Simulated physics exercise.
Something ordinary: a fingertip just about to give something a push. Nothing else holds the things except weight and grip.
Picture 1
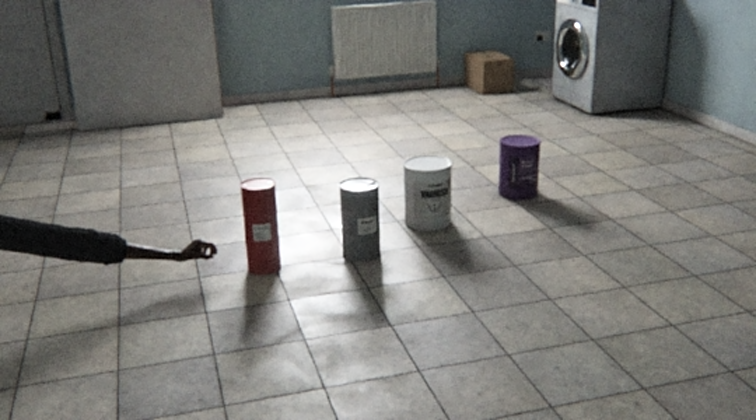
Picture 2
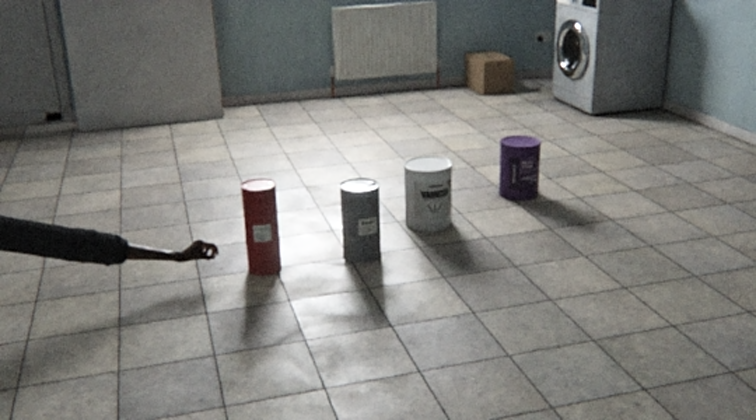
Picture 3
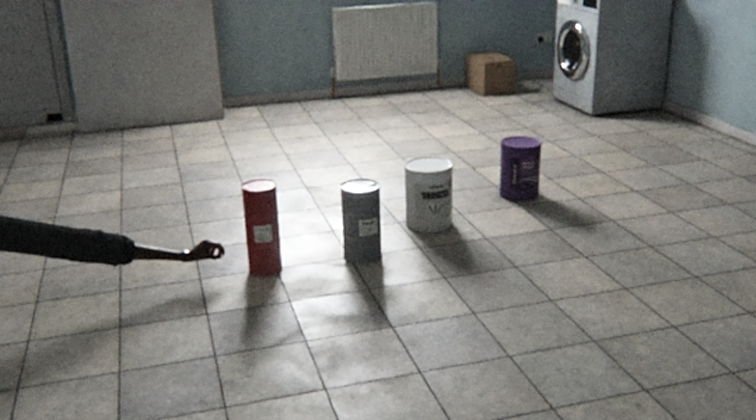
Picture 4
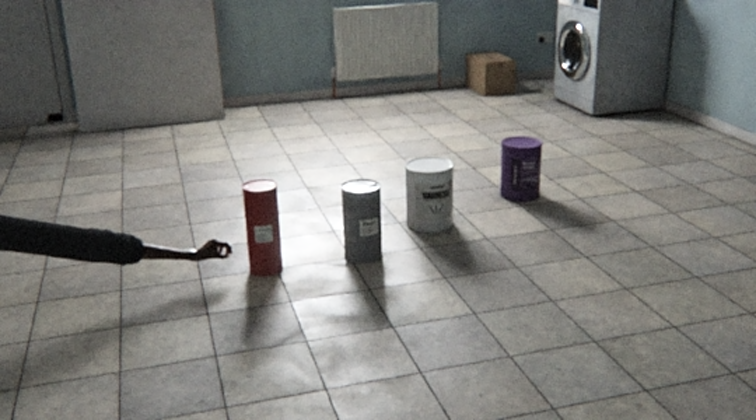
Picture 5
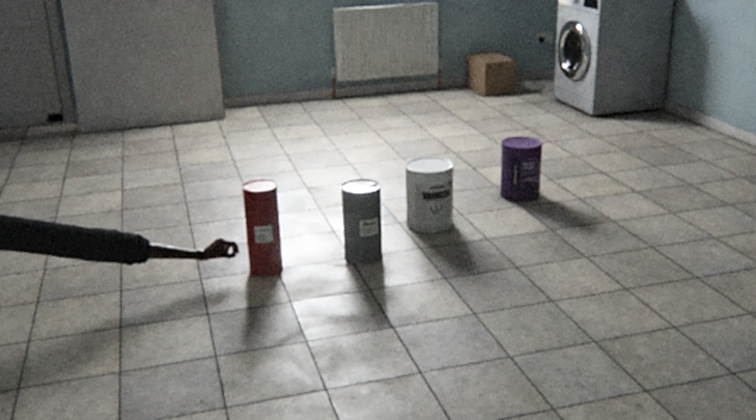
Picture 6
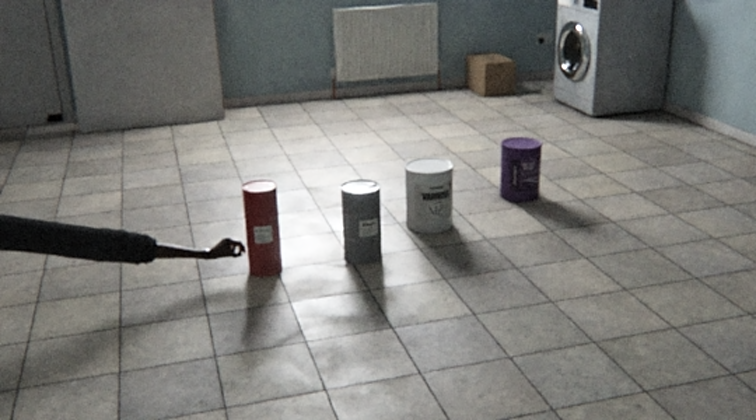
A dark-sleeved arm reached in from the left and its hand edged slowly right toward a red canister, while the gray, white and purple containers beside it stayed still on the tiled floor.
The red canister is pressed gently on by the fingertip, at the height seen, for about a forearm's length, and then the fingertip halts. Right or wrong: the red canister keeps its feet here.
Right, it stays up.
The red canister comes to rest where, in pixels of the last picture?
Looks like it settles somewhere around (339, 219).
Then, 0.30 s on from there, red canister shifted a little near (280, 226).
Then, 0.80 s on from there, red canister shifted about its own width near (313, 222).
Then, 1.10 s on from there, red canister shifted well along near (332, 220).
In the end, moved from the start, red canister. At the end, from the last picture's camera, red canister near (339, 219).
